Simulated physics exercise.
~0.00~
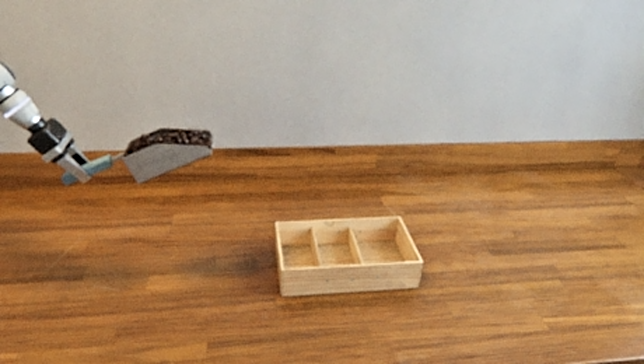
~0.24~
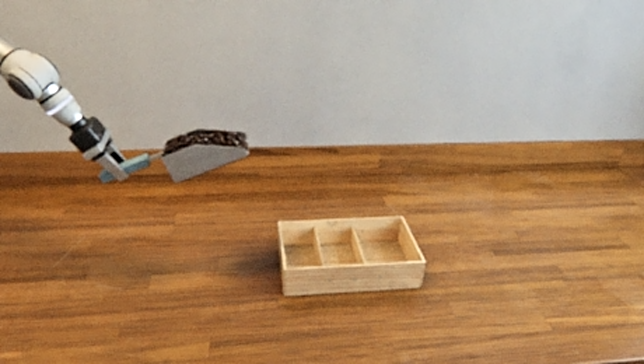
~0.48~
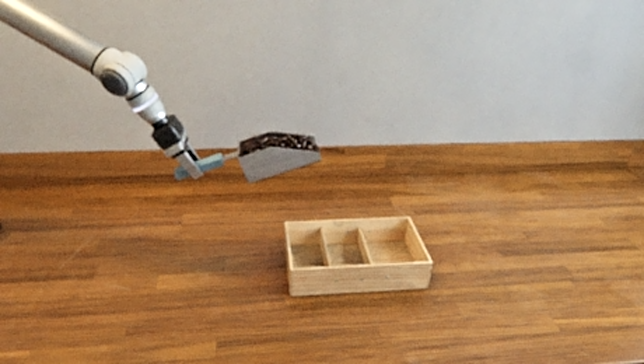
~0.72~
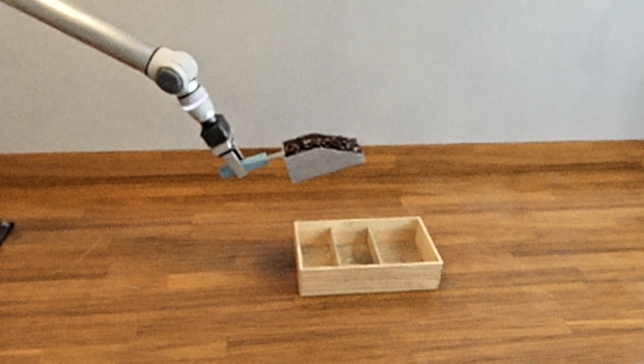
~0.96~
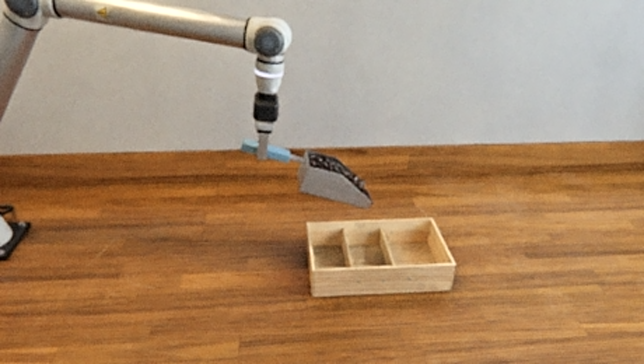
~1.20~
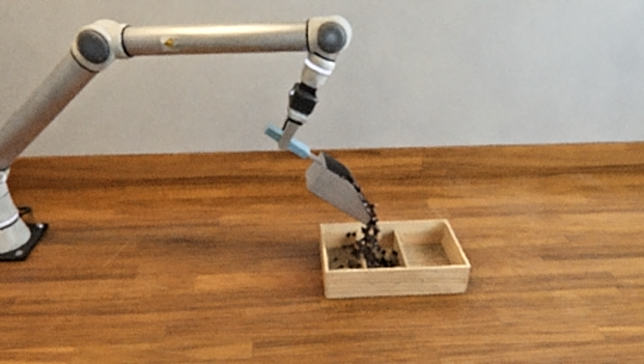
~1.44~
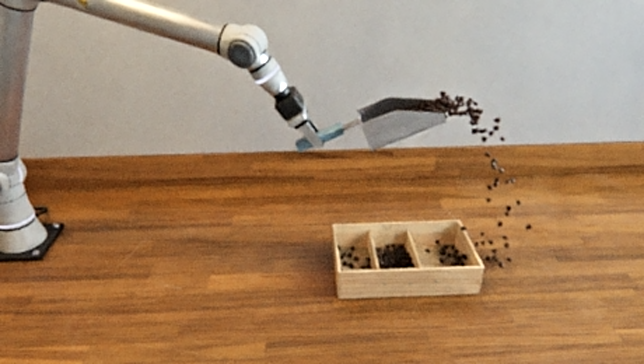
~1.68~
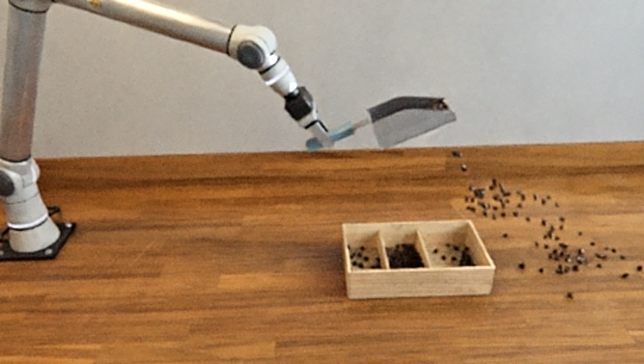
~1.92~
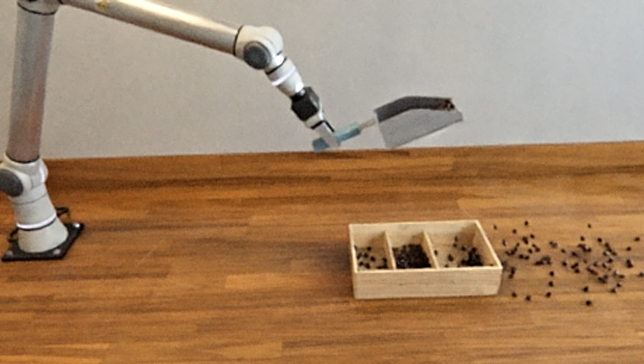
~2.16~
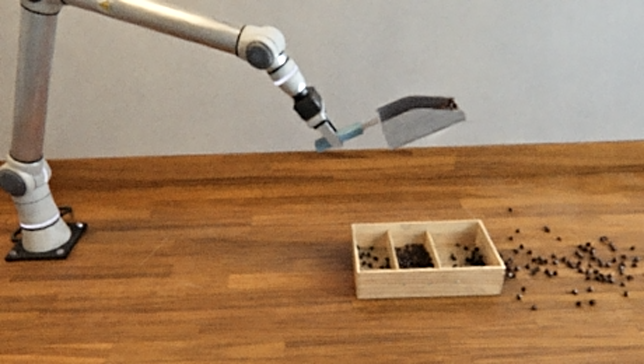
A robot arm carried a scoop of dark beans rightward over a divided wooden box, tipped some in, then swung the scoop up and flung more past the right end, leaving beans in all three sections and many scattered across the table.
